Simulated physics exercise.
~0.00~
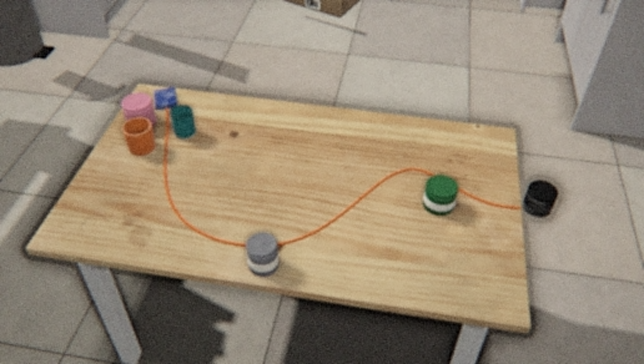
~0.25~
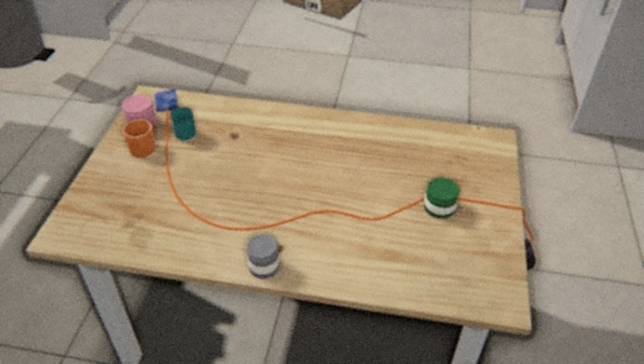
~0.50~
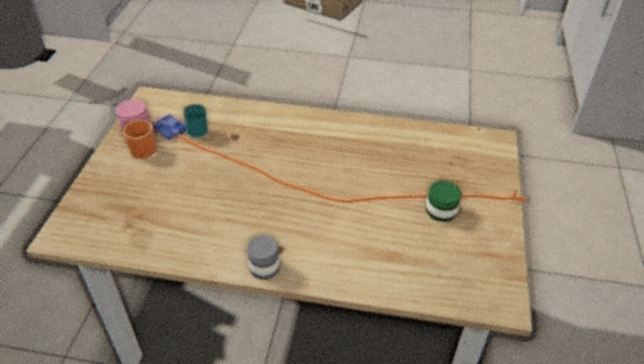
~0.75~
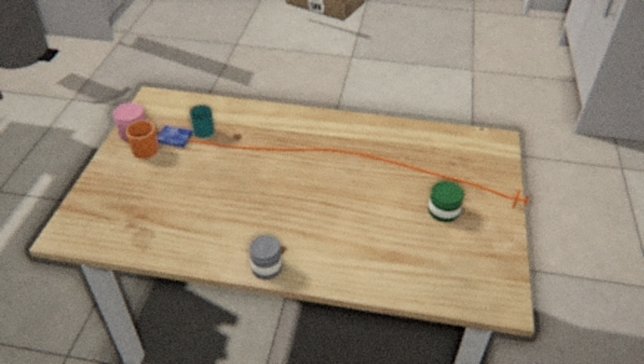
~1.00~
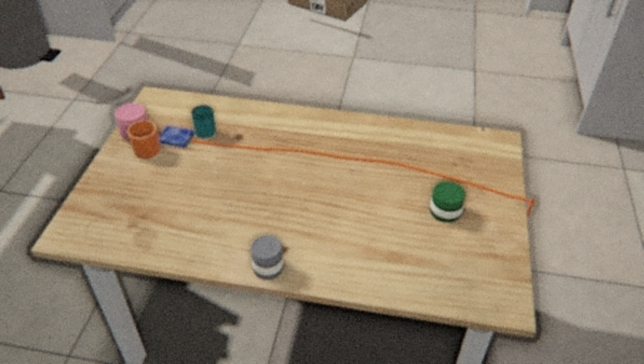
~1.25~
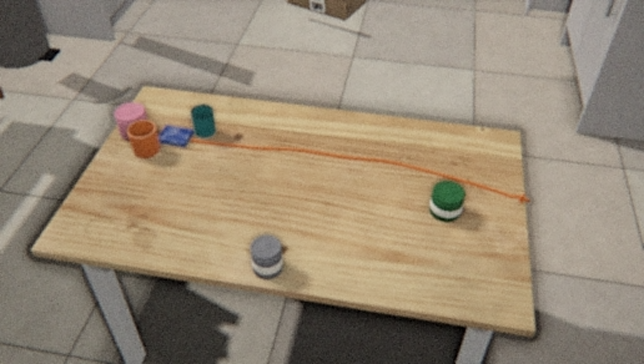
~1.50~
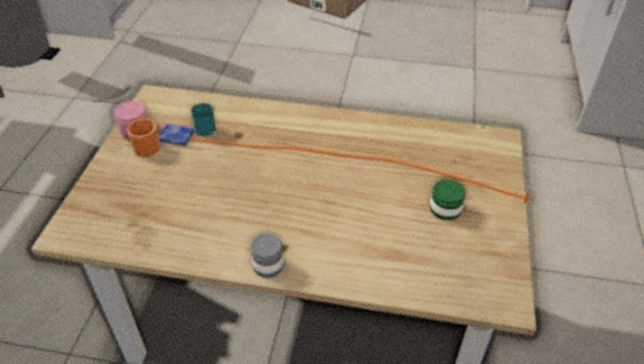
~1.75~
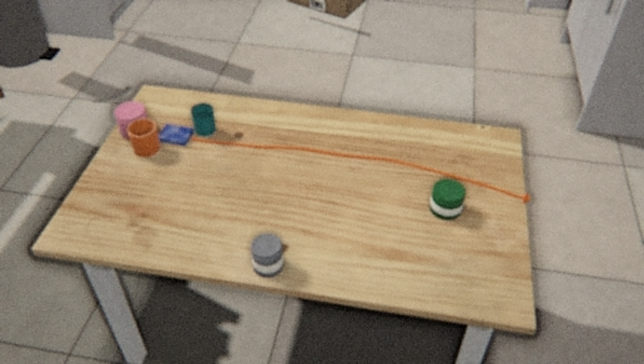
On a wooden kitchen table, a black object slipped over the right edge, pulling its orange cable straighter and tugging a small blue thing beside the mugs slightly, nudging the teal mug and pink tub, before everything settled with the cups and tins still on top.
